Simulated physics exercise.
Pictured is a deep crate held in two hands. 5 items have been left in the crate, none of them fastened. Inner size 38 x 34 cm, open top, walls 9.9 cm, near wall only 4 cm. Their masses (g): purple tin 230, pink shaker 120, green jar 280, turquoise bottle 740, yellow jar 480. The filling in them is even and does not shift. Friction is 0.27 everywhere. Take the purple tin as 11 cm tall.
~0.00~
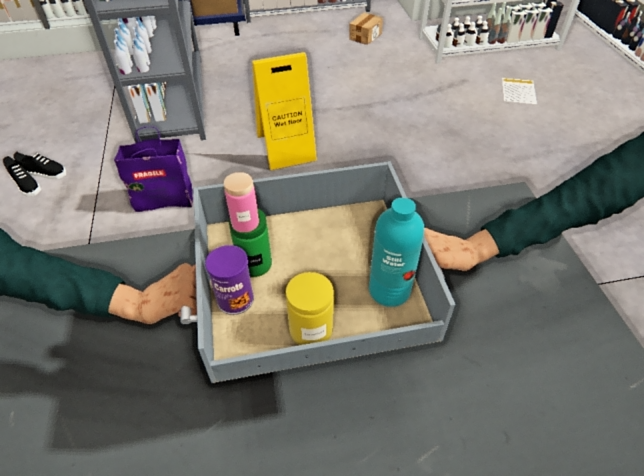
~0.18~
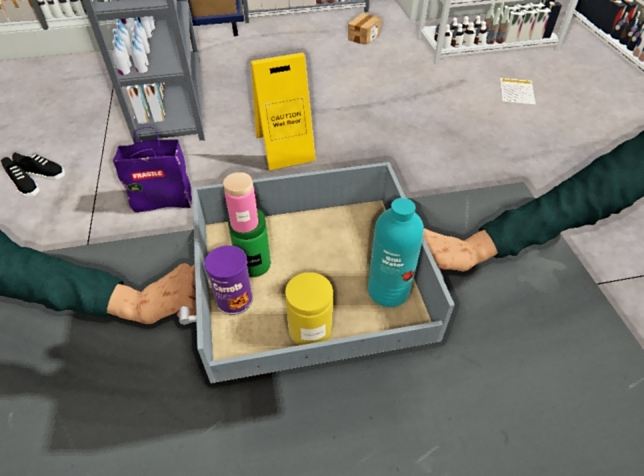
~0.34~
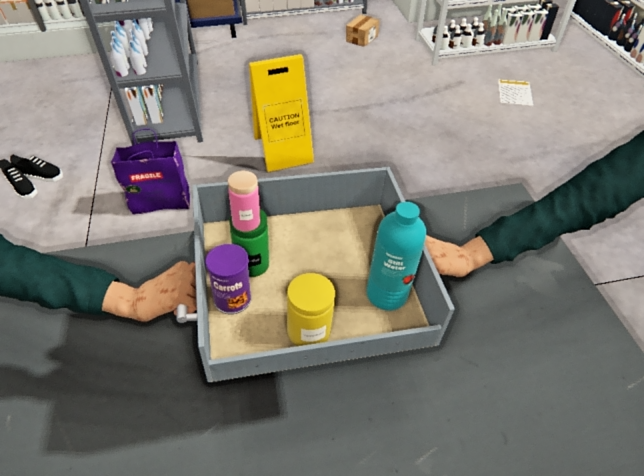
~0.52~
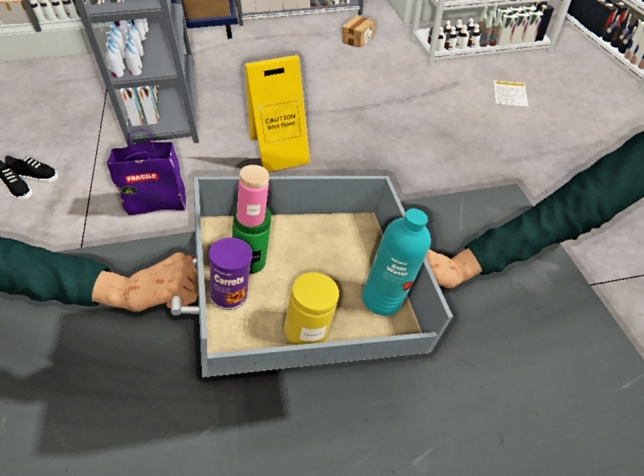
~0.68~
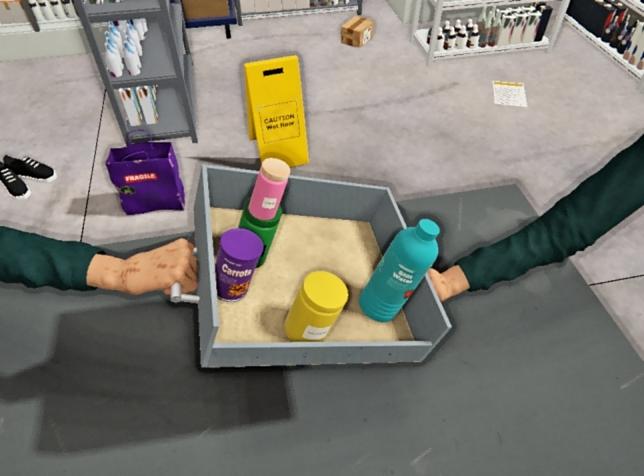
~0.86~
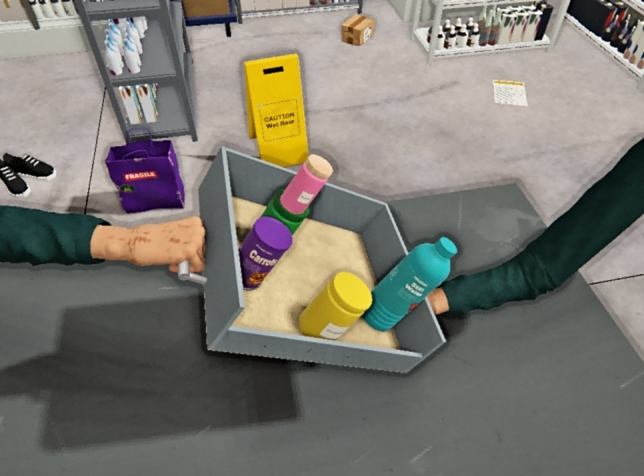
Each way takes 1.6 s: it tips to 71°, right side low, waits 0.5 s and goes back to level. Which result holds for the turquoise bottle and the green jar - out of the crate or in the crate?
As it turns out, the turquoise bottle is in the crate, the green jar is in the crate.
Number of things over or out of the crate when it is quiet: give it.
Tally: 1.
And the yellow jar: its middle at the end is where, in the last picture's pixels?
Around (407, 302).
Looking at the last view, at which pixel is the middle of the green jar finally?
Near (372, 206).
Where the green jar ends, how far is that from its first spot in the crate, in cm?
The shift is close to 26 cm.
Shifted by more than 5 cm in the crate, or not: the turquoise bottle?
Turquoise bottle: Unmoved.
After 1.16 s, tip 55°, right side down; pink shaker now out of the crate; green jar slid 26 cm near (366, 275); turquoise bottle slid 2 cm near (398, 302).
After 2.76 s, tip 54°, right side down; green jar slid 26 cm near (361, 256); turquoise bottle slid 2 cm near (399, 301); yellow jar slid 18 cm.
At rest (4.3 s), out of the crate, pink shaker; not toppled but over 5 cm from the start, purple tin, green jar and yellow jar; the last one in place, give or take 5 cm. In the last view, turquoise bottle near (396, 248), green jar near (372, 206).
